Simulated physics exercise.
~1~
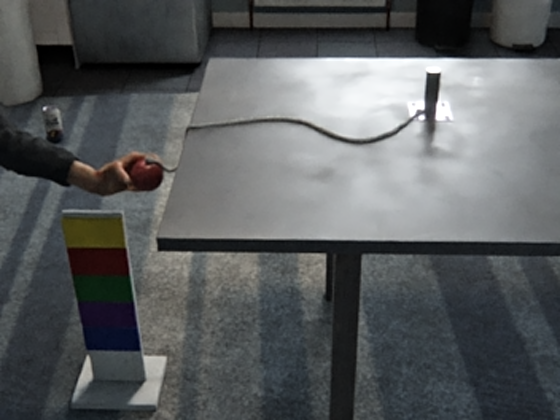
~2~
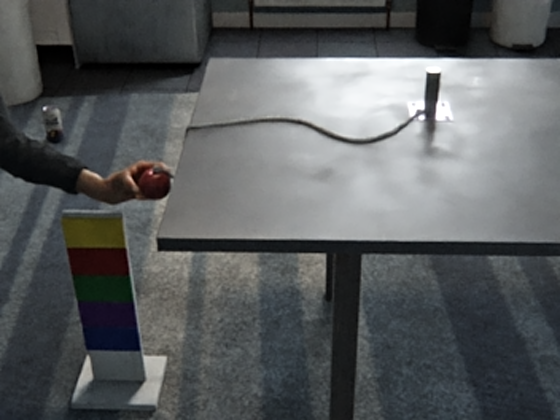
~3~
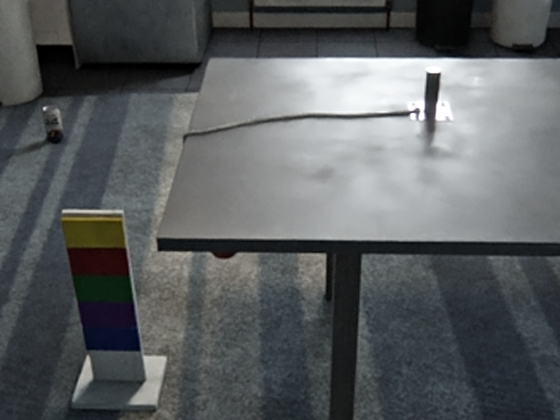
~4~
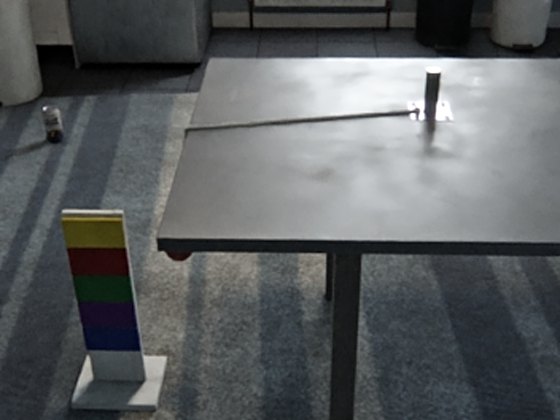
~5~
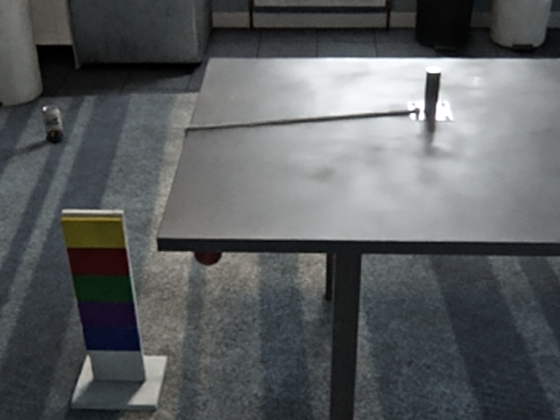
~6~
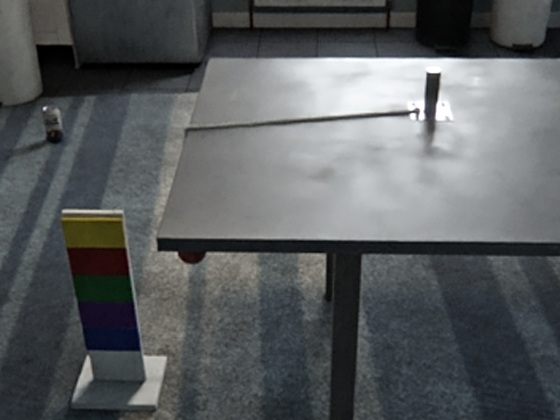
A hand releasing a red apple tied to a post by a cord, leaving it swinging below the table edge near red.
